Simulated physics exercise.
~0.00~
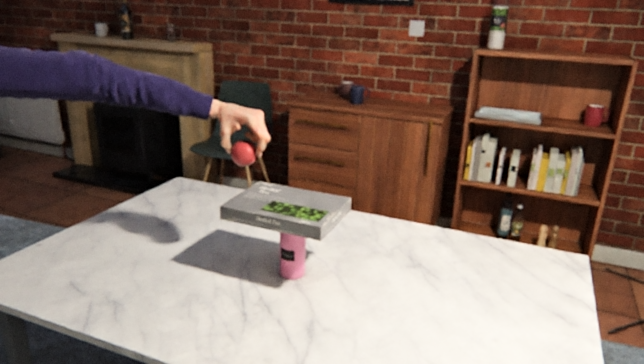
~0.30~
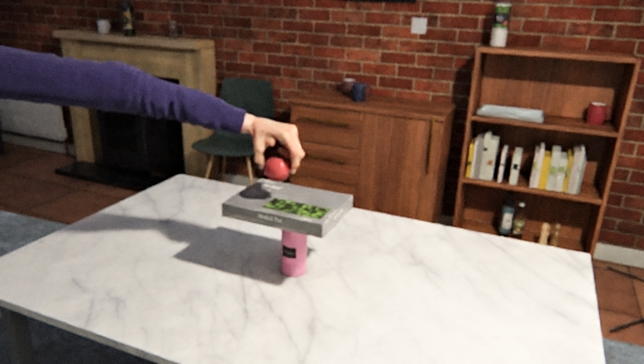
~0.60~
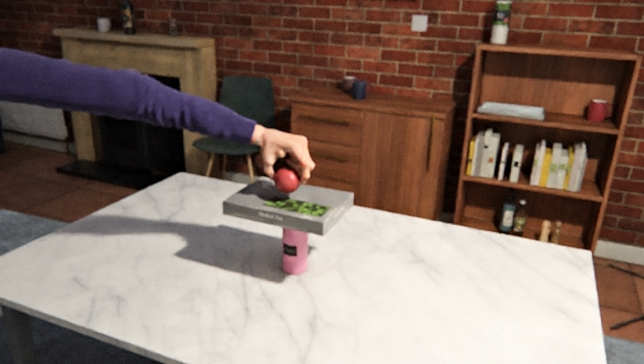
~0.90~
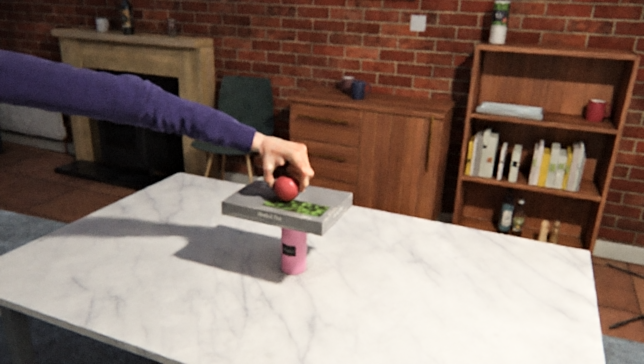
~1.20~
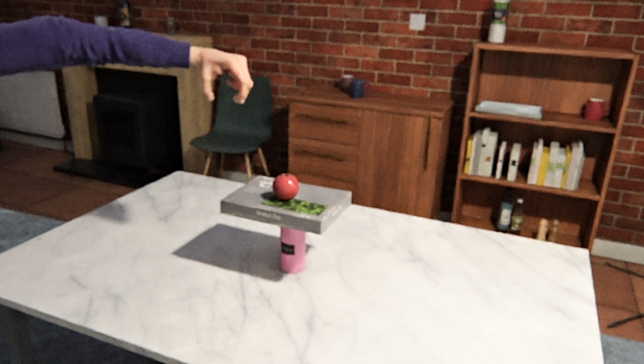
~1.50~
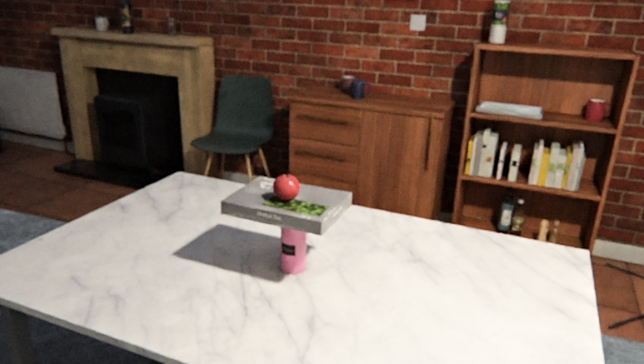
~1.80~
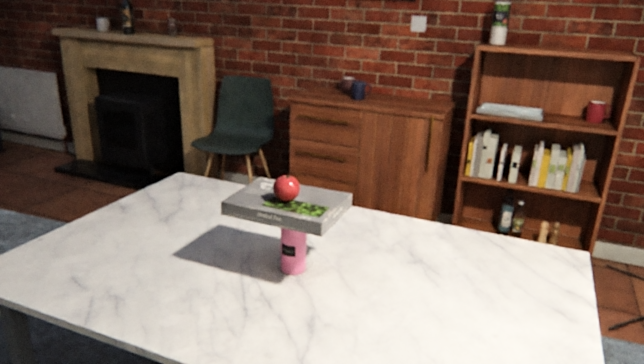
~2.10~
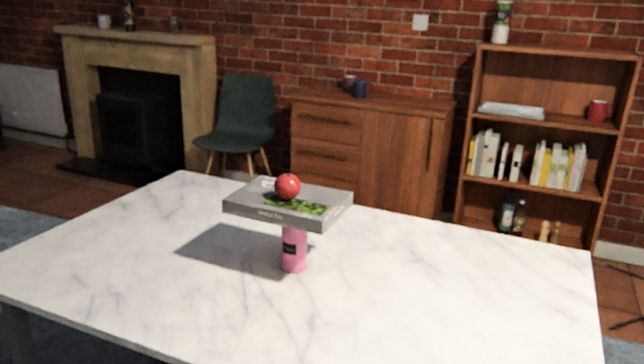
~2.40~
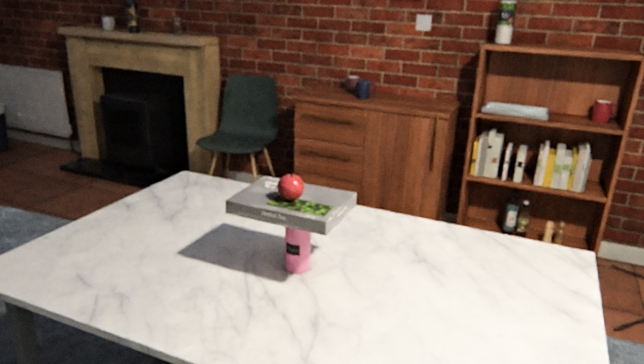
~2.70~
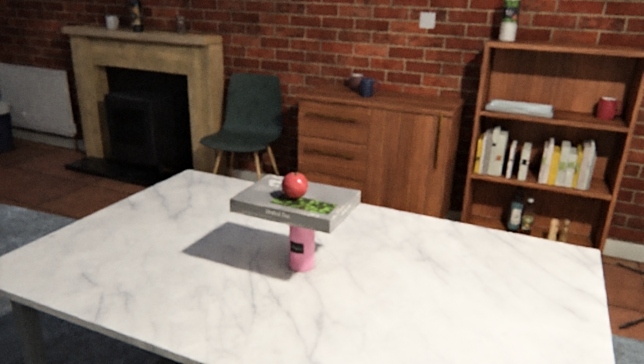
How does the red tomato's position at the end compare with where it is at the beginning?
At the beginning the tomato is held in the hand, above the left part of the grey packet. By the end it is further right and lower, resting on top of the packet with no hand touching it.
